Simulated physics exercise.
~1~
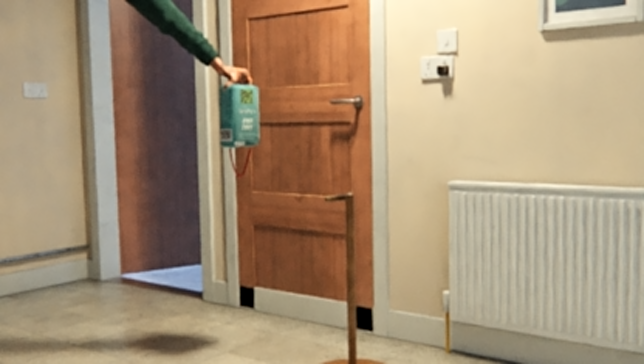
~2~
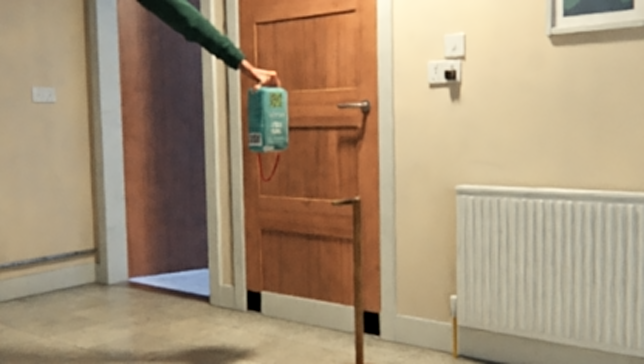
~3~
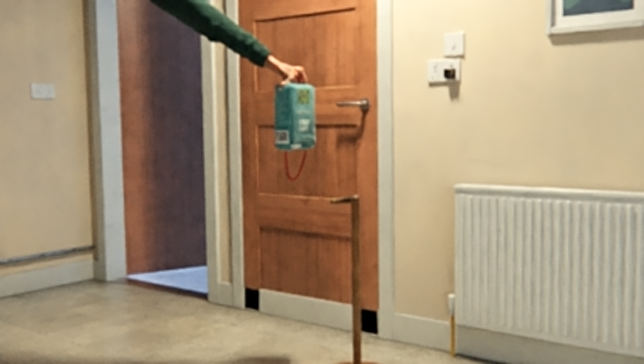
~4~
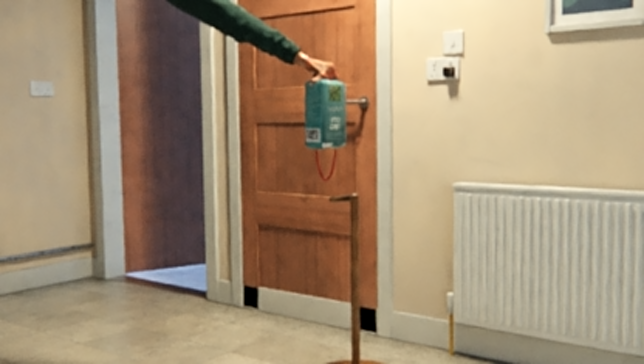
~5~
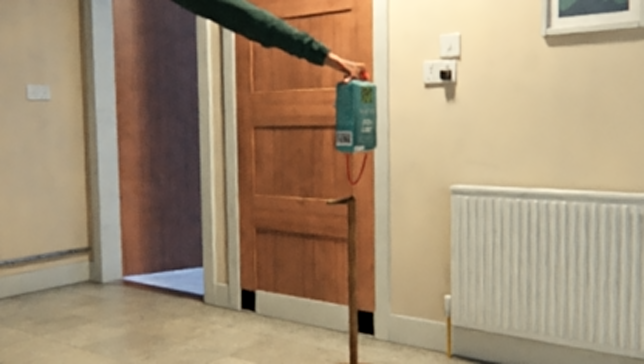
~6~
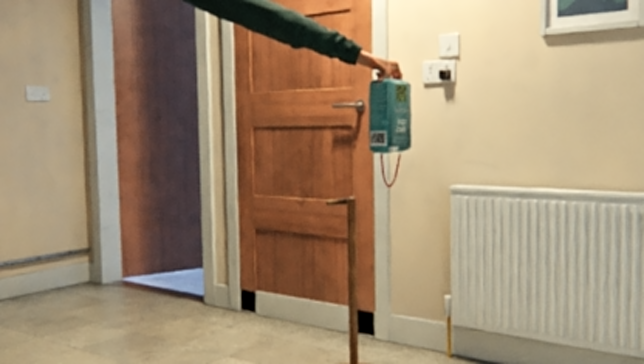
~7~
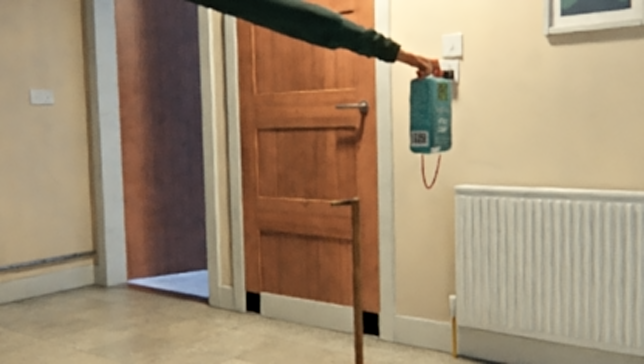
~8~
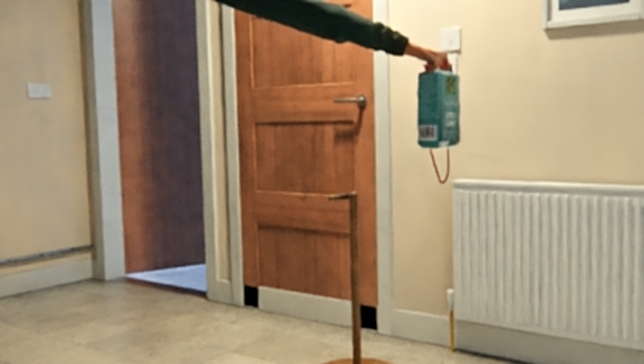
An arm carries a turquoise sack rightward over a hooked post, its dangling loop passing freely.
